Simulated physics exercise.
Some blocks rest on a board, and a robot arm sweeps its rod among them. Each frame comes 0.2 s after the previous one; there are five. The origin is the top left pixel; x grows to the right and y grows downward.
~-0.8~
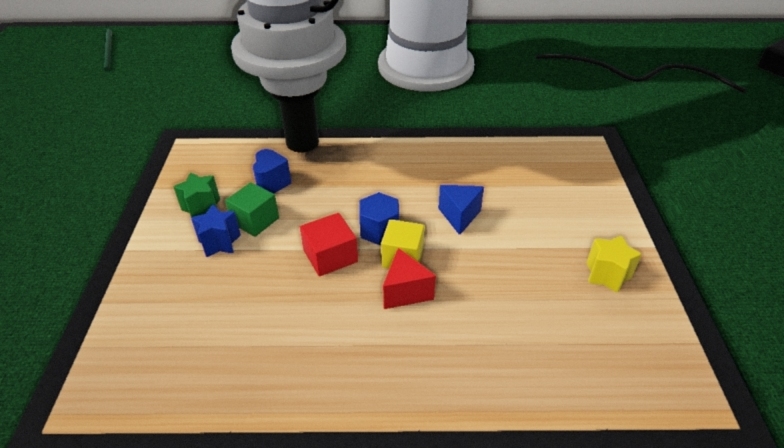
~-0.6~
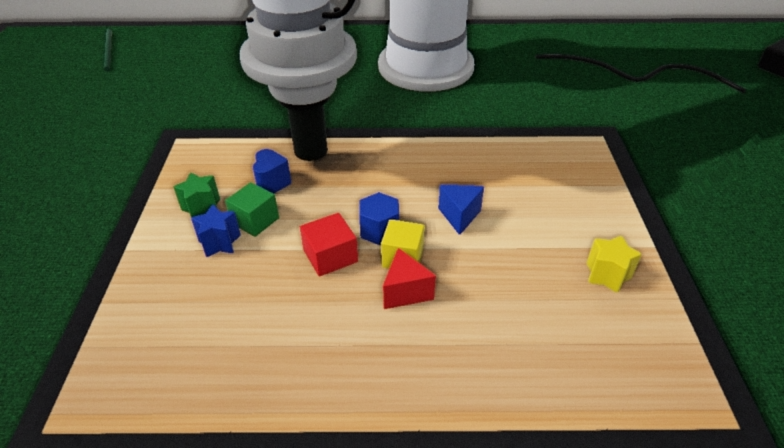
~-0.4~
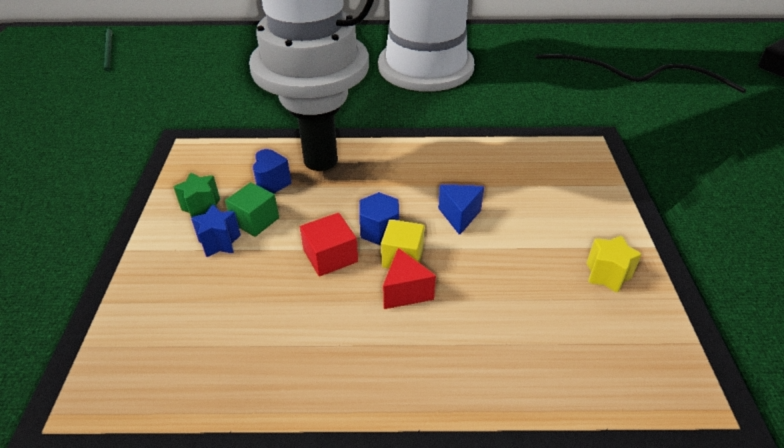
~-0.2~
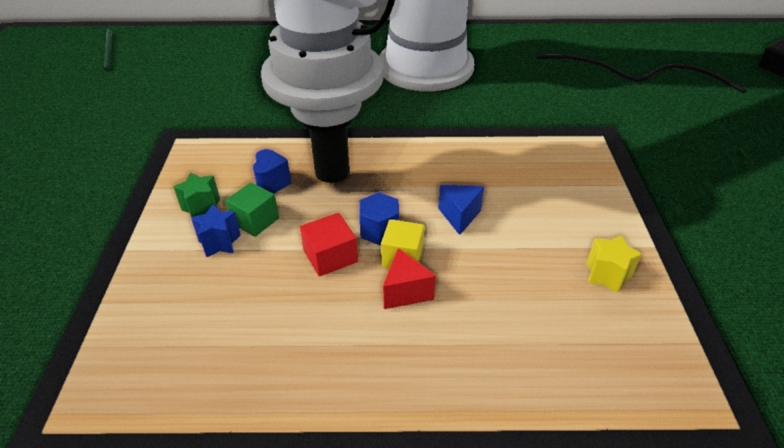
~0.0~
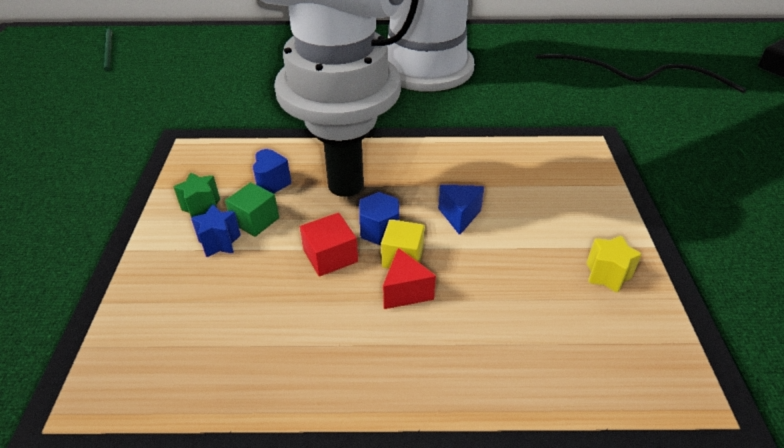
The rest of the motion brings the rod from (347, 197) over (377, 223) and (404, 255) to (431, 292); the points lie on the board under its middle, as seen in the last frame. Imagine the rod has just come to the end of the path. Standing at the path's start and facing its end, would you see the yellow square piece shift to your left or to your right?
The yellow square piece is shifted sideways to the left, facing along the path from start to end.
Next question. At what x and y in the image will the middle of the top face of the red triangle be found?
Its top middle is near (403, 287).
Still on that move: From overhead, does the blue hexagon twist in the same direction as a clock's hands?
Final answer: No.
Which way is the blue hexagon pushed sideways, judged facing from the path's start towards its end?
Answer: Leftward.
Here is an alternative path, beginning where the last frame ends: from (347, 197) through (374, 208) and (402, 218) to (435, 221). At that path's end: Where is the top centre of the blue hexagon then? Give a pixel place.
It is at (388, 219).
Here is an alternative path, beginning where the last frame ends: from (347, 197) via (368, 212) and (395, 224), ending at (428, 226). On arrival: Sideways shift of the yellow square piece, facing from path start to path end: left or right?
It goes toward the right-hand side.
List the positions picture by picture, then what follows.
The first picture shows rod's lower end at (303, 143); red square piece at (328, 231); blue hexagon at (379, 206); yellow square piece at (403, 233); red triangle at (406, 269).
The second picture shows rod at (311, 151); blocks still.
The third picture shows rod at (321, 161); blocks still.
The fourth picture shows rod at (332, 172); blocks still.
The fifth picture shows rod at (346, 186); red square piece at (328, 231); blue hexagon at (379, 206); yellow square piece at (403, 233); red triangle at (406, 269).
The first path, step by step. One third of the way, rod at (377, 212); blue hexagon at (404, 219), turned 20° anticlockwise; yellow square piece at (421, 248), turned 35° clockwise; red triangle at (407, 274).
Two thirds of the way, rod at (405, 244); blue hexagon at (444, 243), turned 35° anticlockwise; yellow square piece at (457, 273), turned 70° clockwise; red triangle at (407, 276).
At the end, rod at (432, 281); red square piece still; blue hexagon at (473, 257), turned 75° anticlockwise; yellow square piece at (478, 291), turned 80° clockwise; red triangle at (403, 287).
